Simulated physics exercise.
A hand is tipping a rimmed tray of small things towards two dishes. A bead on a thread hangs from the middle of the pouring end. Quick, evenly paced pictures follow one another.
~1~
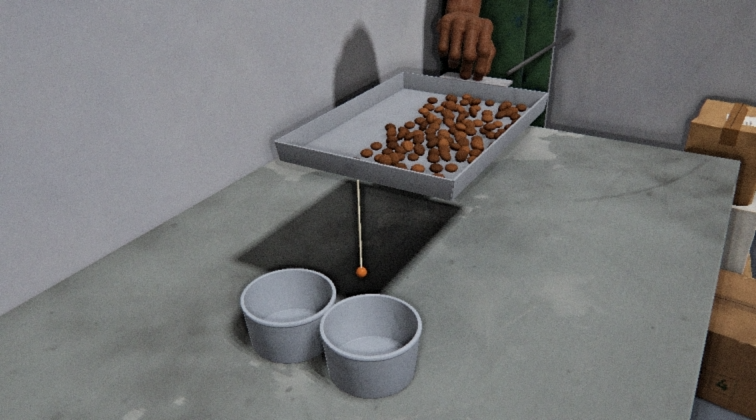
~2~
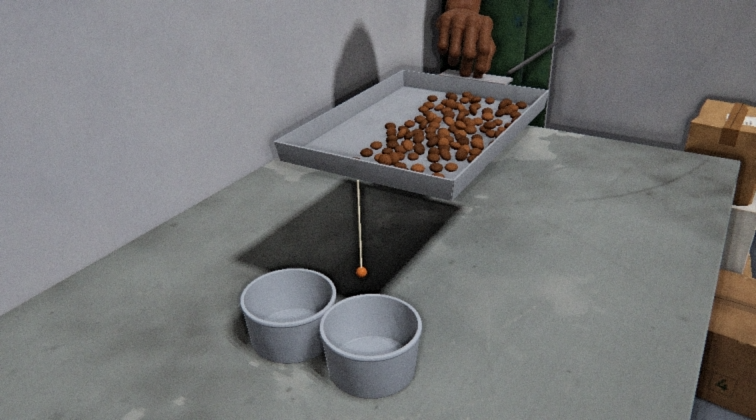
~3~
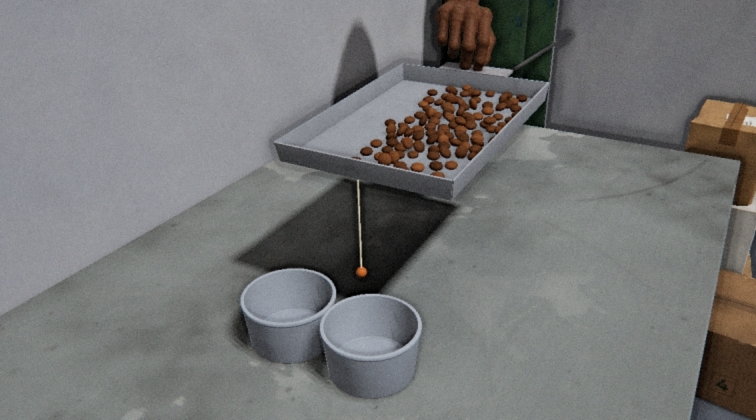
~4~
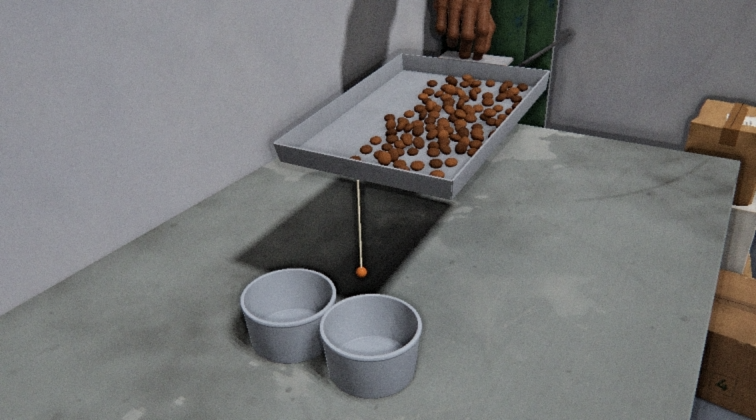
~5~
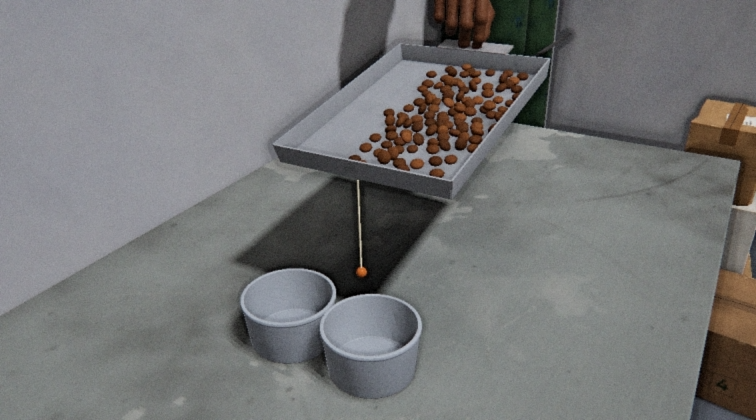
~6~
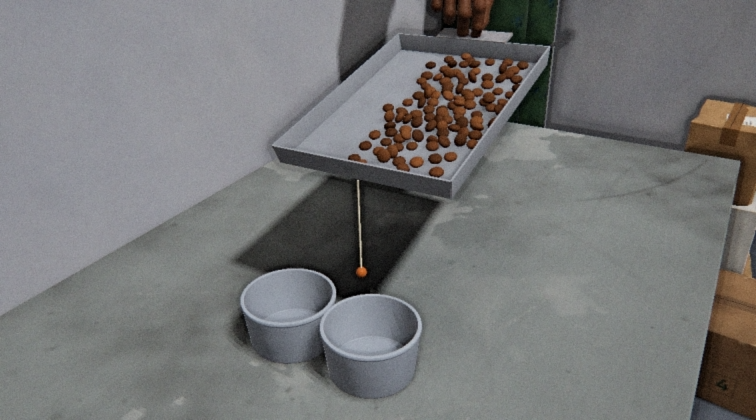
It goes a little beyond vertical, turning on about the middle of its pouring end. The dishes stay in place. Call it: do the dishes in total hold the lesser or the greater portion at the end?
In total they hold the greater portion.
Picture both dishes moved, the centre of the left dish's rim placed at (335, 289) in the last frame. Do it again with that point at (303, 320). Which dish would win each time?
The first time it is the dish to the left, and the second time it is the dish to the left.
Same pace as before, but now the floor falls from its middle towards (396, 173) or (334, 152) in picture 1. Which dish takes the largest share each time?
Note: Place 1, the dish at the right; place 2, the dish at the left.
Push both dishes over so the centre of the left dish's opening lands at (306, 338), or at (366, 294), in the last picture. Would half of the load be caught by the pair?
Together the dishes get less than a half first, then less than a half.
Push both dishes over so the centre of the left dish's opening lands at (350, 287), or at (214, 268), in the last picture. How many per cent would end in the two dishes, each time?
20 % and 50 %.
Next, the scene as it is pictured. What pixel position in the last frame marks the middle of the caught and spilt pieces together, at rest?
(340, 352).
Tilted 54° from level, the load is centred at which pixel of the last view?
Roughly at (372, 144).
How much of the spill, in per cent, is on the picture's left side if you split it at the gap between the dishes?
Left fraction: Around 60 per cent.
Shortly afterwards, tray tipped steeply; the whole lot on the tray.
Next, tray tipped right over; the bulk on the tray; only a few in the right dish; a little in the left dish; only a few outside both; a little in the air.
Some moments later, tray tipped past a quarter turn; near half in the right dish; near a third in the left dish; a little outside both.
In the end, tray tipped past a quarter turn; near half in the right dish; near a third in the left dish; a little outside both.
